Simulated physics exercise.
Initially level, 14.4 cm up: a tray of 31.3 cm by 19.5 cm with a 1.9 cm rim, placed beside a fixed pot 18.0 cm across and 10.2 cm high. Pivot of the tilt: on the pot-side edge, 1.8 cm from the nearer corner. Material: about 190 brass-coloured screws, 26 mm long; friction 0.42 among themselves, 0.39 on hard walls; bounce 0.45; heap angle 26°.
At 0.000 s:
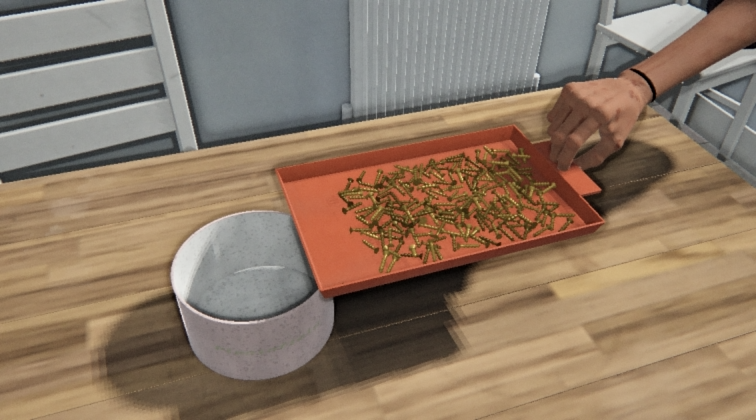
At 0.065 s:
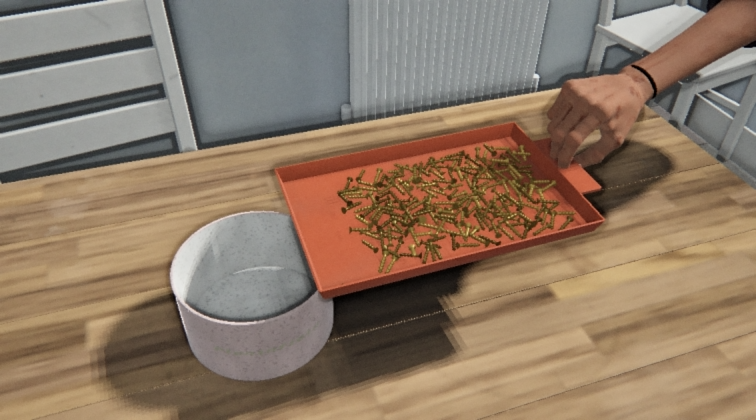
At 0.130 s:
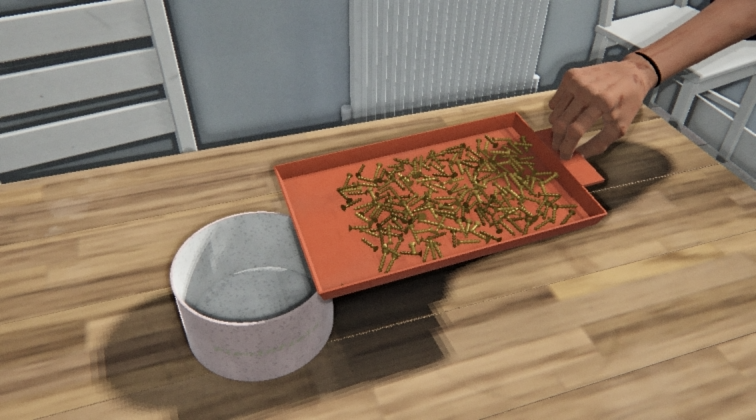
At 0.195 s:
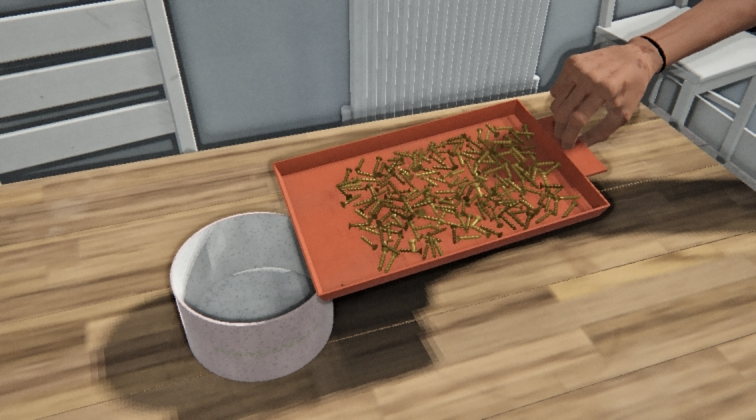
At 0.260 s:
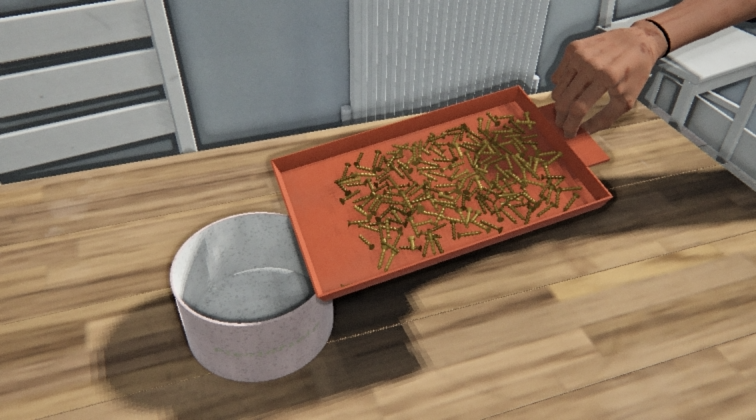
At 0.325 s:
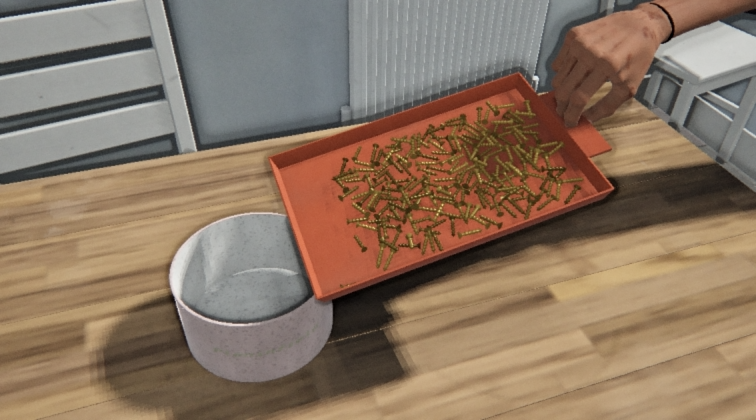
A hand with a dark wristband, reaching in from the right, raises the handle end of an orange-red tray above a wooden table, seen from slightly above. The tray holds a spread of brass-coloured screws, its left edge beside a round whitish pot, with white slatted furniture and a radiator behind. The tray tilts gradually toward the pot, the screws staying heaped on it, while the view stays still.
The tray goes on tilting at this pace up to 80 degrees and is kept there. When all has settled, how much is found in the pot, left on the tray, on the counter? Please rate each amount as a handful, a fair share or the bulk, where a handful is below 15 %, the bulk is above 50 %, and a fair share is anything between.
Pot: A handful; tray: A handful; counter: The bulk.
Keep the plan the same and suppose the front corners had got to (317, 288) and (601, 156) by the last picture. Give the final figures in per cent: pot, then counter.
That works out as pot 85 and counter 15.
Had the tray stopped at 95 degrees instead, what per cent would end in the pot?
In that case it comes to about 5 in a hundred.
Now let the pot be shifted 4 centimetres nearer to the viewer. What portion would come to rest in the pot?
Roughly 30 per cent.
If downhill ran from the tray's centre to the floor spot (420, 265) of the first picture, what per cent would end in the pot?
Something like 0 per cent of the pieces.
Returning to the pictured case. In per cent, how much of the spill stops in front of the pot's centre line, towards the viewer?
Roughly 100 percent of the spill.
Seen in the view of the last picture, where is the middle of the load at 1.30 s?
Expected load position: Near (319, 288).
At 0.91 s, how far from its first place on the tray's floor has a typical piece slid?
I'd say close to 11 centimetres.
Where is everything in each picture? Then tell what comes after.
In the first frame, tray tilt 0 degrees, front corners at (324, 285) and (597, 220); middle of the pieces at (446, 204); pot at (253, 262).
In the second frame, tray tilt 1 degrees, front corners at (324, 286) and (597, 218); middle of the pieces at (445, 203).
In the third frame, tray tilt 4 degrees, front corners at (323, 287) and (600, 211), lowest corner left front; middle of the pieces at (446, 198).
In the fourth frame, tray tilt 7 degrees, front corners at (322, 289) and (602, 203), lowest corner left front; middle of the pieces at (446, 192).
In the fifth frame, tray tilt 11 degrees, front corners at (322, 290) and (604, 194), lowest corner left front; middle of the pieces at (446, 186).
In the sixth frame, tray tilt 14 degrees, front corners at (321, 292) and (606, 186), lowest corner left front; middle of the pieces at (445, 180); pot at (252, 264). Its pace works out near 55 degrees a second.
After 0.91 s, tilt 45 degrees; the tray holds 100 %, the pot 0 %.
Then, at 1.30 s, tilt 66 degrees; the tray holds 70 %, the pot 5 %.
After 1.78 s, tilt 80 degrees; the tray holds 15 %, the pot 5 %.
At rest (2.7 s), pot 5 %, tray 0 %, counter 95 %.
